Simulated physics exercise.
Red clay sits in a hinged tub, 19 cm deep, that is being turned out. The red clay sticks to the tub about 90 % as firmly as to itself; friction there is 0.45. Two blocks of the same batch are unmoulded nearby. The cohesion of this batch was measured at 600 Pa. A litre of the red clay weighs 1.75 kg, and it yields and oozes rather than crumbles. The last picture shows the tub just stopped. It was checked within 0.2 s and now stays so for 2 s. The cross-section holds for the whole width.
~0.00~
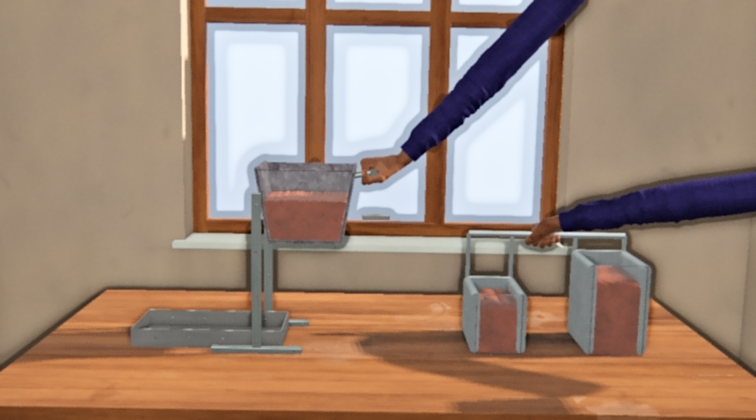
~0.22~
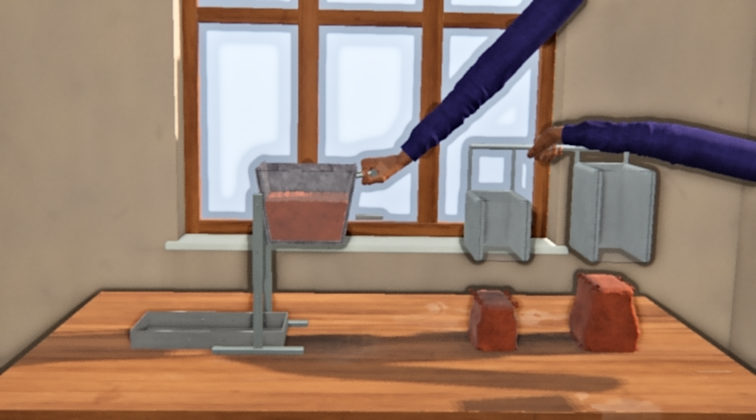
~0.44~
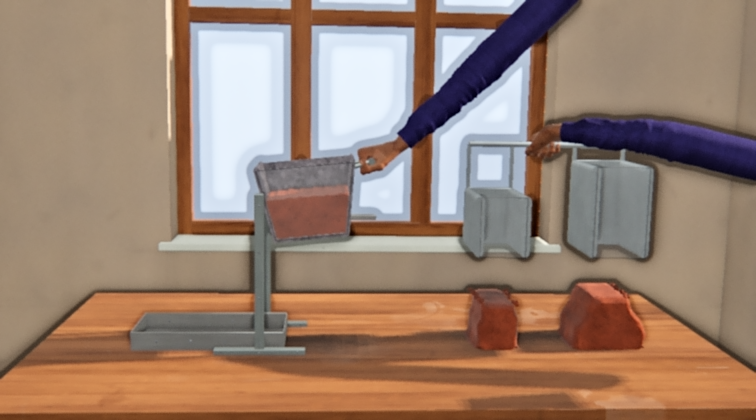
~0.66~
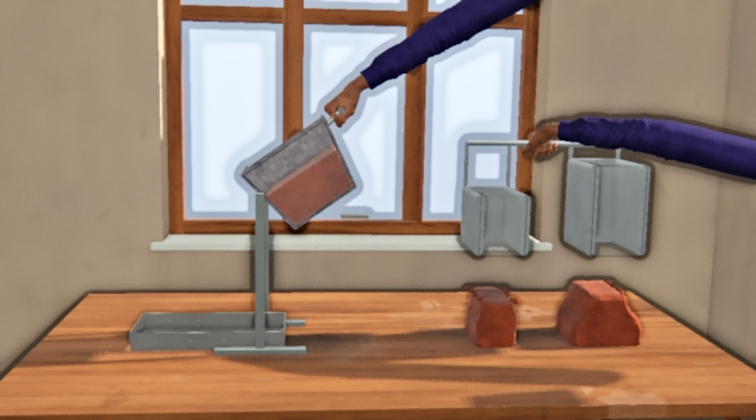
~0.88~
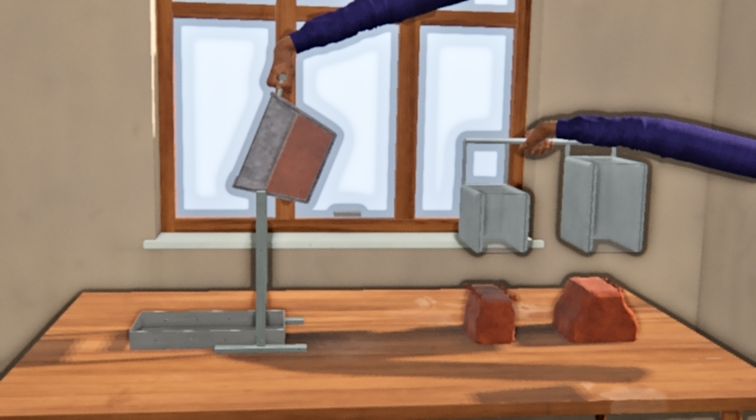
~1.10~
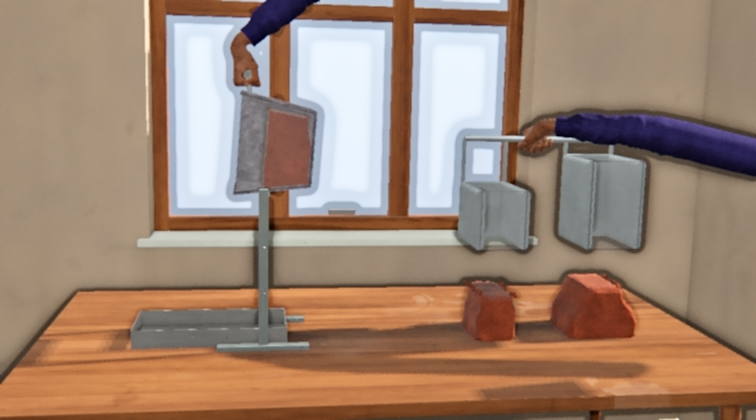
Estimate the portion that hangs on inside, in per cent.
Close to 100 per cent.
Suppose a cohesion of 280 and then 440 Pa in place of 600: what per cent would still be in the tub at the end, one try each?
In turn about 65 %, 70 %.
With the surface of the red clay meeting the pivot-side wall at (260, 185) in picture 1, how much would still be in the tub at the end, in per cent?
In that case some 65 per cent.
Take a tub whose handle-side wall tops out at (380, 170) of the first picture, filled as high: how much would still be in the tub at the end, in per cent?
In that case some 55 per cent.
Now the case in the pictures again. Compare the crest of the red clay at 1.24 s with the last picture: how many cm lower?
Some 3 cm.
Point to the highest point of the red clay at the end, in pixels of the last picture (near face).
Near (269, 140).
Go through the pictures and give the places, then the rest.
The first picture shows handle-side rim at (353, 170), tilt 0 degrees; highest point of the red clay at (297, 201); test blocks 13 cm, 21 cm high (left to right).
The second picture shows handle-side rim at (354, 171), tilt 0 degrees; highest point of the red clay at (298, 201); test blocks 13 cm, 18 cm high (left to right).
The third picture shows handle-side rim at (352, 161), tilt 6 degrees; highest point of the red clay at (344, 194); test blocks 13 cm, 15 cm high (left to right).
The fourth picture shows handle-side rim at (322, 120), tilt 35 degrees; highest point of the red clay at (333, 152); test blocks 13 cm, 15 cm high (left to right).
The fifth picture shows handle-side rim at (271, 96), tilt 68 degrees; highest point of the red clay at (301, 116); test blocks 13 cm, 15 cm high (left to right).
The sixth picture shows handle-side rim at (241, 95), tilt 86 degrees; highest point of the red clay at (273, 111); test blocks 13 cm, 15 cm high (left to right).
By 1.24 s, the tub is at 86 degrees and holds 100 %.
By 1.41 s, the tub is at 86 degrees and holds 100 %.
By 1.58 s, the tub is at 86 degrees and holds 100 %.
By 1.75 s, the tub is at 86 degrees and holds 100 %.
By 3.10 s, at the end, the tub is at 86 degrees and holds 100 %.
